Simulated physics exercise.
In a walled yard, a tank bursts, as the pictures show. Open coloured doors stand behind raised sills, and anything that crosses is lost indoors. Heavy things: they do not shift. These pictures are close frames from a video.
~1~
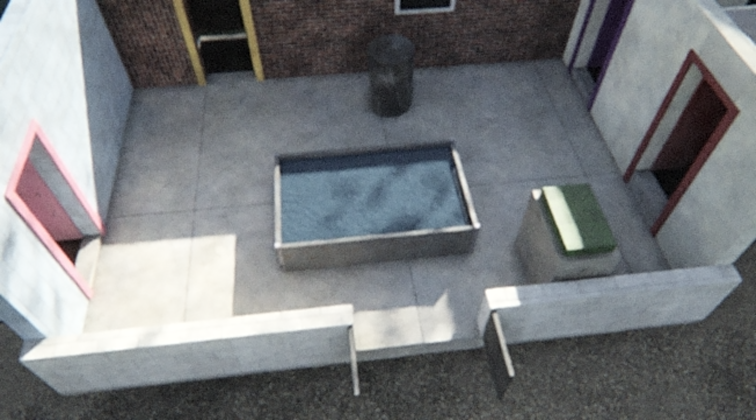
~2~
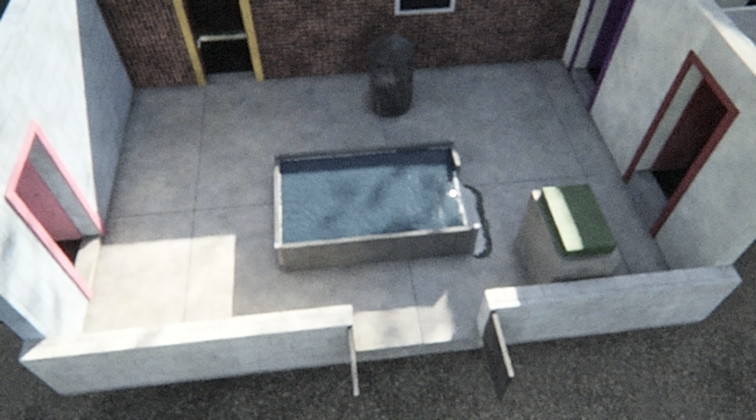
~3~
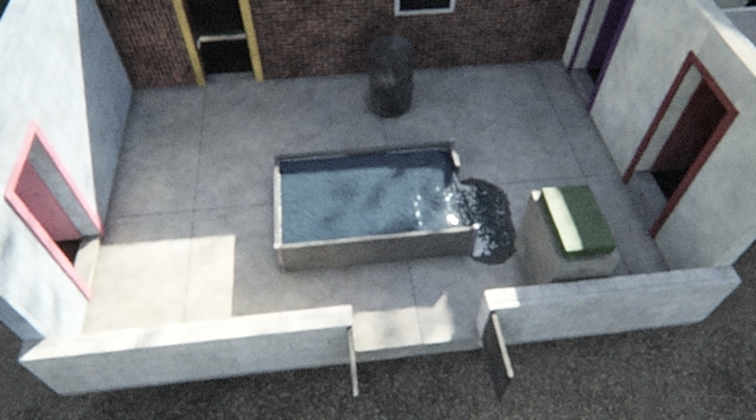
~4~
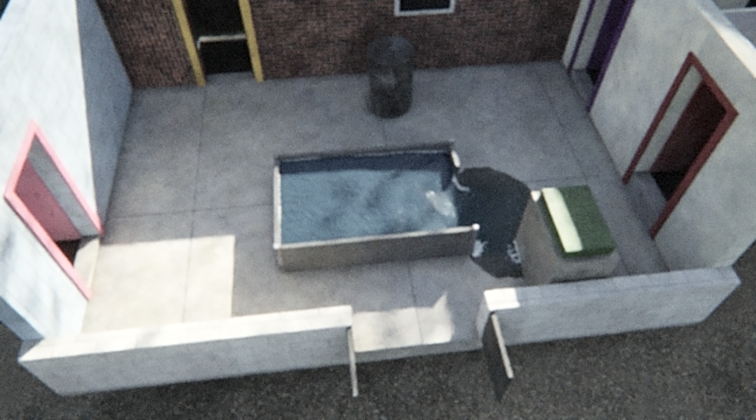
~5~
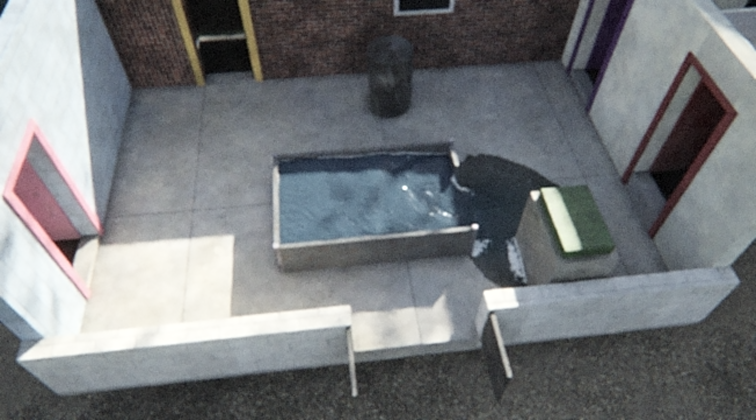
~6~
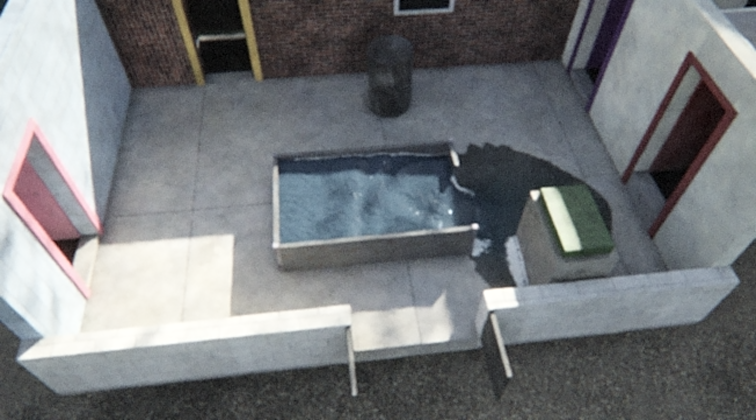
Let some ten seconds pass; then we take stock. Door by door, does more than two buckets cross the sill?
One by one: Red door: Not over the line on that one, purple door: Not over the line on that one, yellow door: Not over the line on that one, pink door: Not over the line on that one.
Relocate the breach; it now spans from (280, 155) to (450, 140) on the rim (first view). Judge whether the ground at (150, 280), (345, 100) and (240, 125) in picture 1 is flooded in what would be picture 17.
One after the other: Free of water, awash, covered.
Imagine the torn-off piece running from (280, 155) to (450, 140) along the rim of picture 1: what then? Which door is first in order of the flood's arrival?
It's the one in yellow that comes first.
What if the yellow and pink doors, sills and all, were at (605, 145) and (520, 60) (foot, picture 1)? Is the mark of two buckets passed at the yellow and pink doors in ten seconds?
Well, the yellow one crosses the threshold, and the pink one crosses the threshold.
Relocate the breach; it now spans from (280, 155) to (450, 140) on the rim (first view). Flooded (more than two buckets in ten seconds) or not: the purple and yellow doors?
First purple is flooded, then yellow is flooded.
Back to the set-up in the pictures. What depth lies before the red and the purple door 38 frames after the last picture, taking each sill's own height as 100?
Around 40 in a hundred for the first and 70 in a hundred for the second.
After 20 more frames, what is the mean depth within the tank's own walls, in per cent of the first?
Roughly 42 %.
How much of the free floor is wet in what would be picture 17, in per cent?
Close to 25 percent, by my reckoning.
A moment on, water covers 15 % of the floor; the red door wet at the sill, nothing in, the purple door not reached, the yellow door not reached, the pink door not reached.
Next, water covers 25 % of the floor; the red door wet at the sill, nothing in, the purple door wet at the sill, nothing in, the yellow door not reached, the pink door not reached.
Then, water covers 40 % of the floor; the red door wet at the sill, nothing in, the purple door wet at the sill, nothing in, the yellow door not reached, the pink door not reached.
Later, water covers 60 % of the floor; the red door wet at the sill, nothing in, the purple door under two buckets in, the yellow door not reached, the pink door not reached.
In the end, water covers 95 % of the floor; the red door wet at the sill, nothing in, the purple door under two buckets in, the yellow door wet at the sill, nothing in, the pink door wet at the sill, nothing in.
